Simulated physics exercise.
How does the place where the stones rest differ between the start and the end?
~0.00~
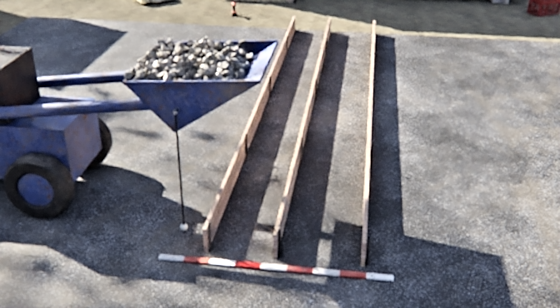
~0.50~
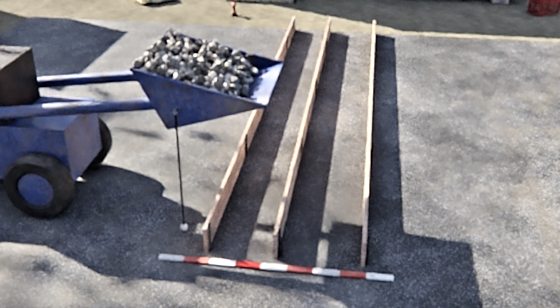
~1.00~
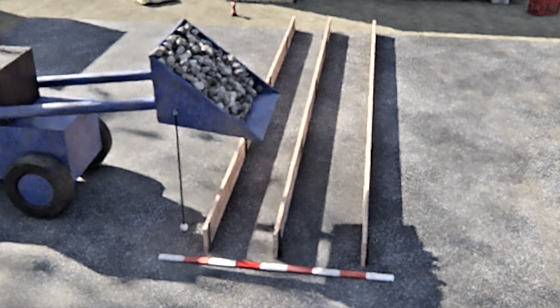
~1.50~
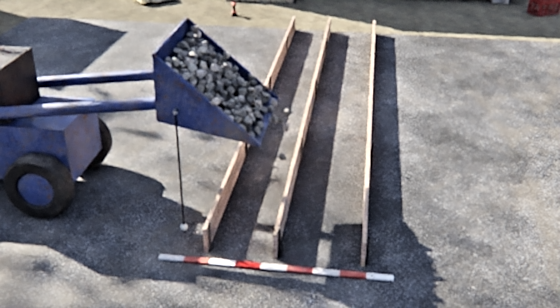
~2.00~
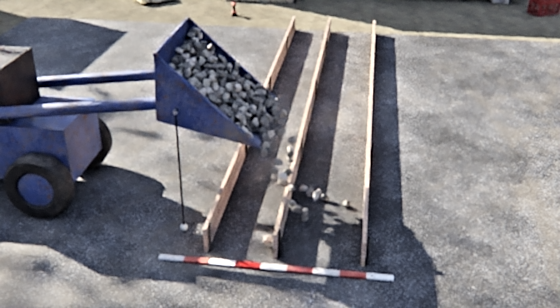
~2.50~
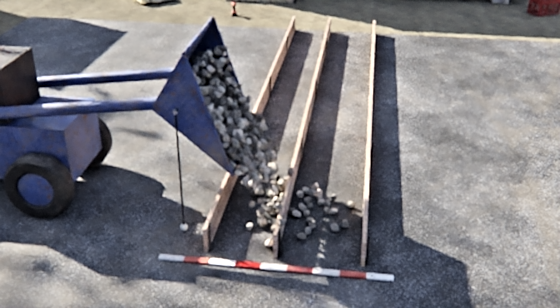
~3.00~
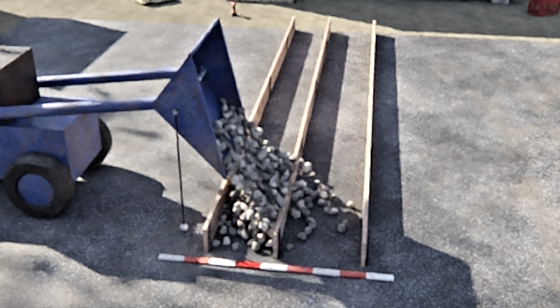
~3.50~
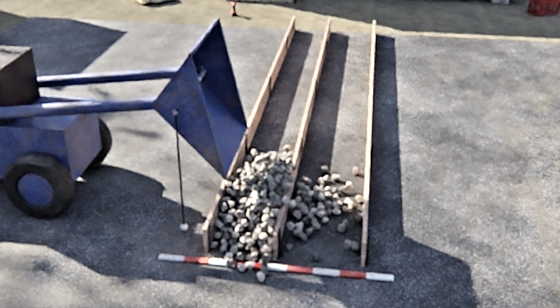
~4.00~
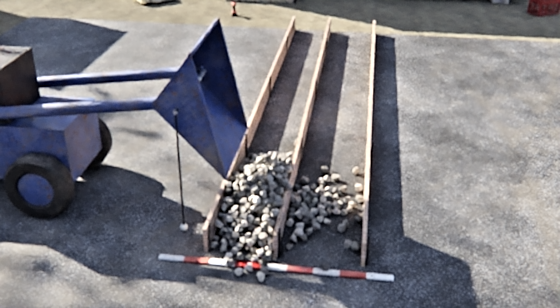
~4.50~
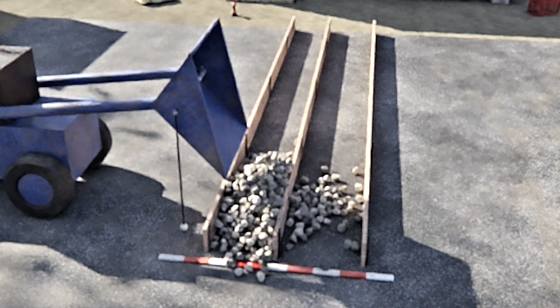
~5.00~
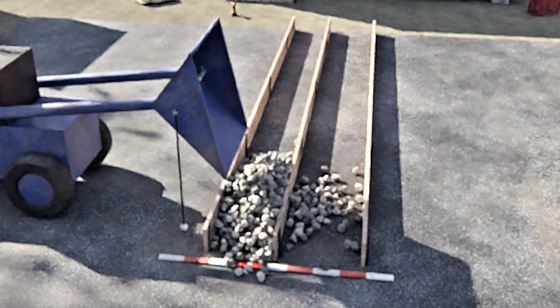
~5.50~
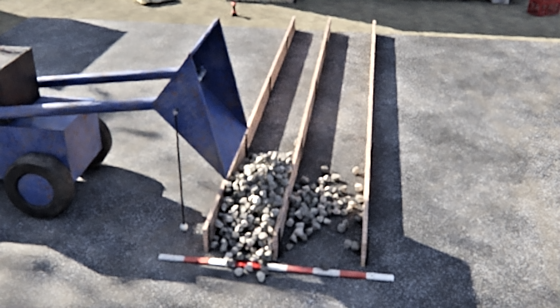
At the start the stones are heaped in the raised blue bucket. At the end they lie lower and further right, on the ground between the boards, with more of them in the bay nearer the loader.
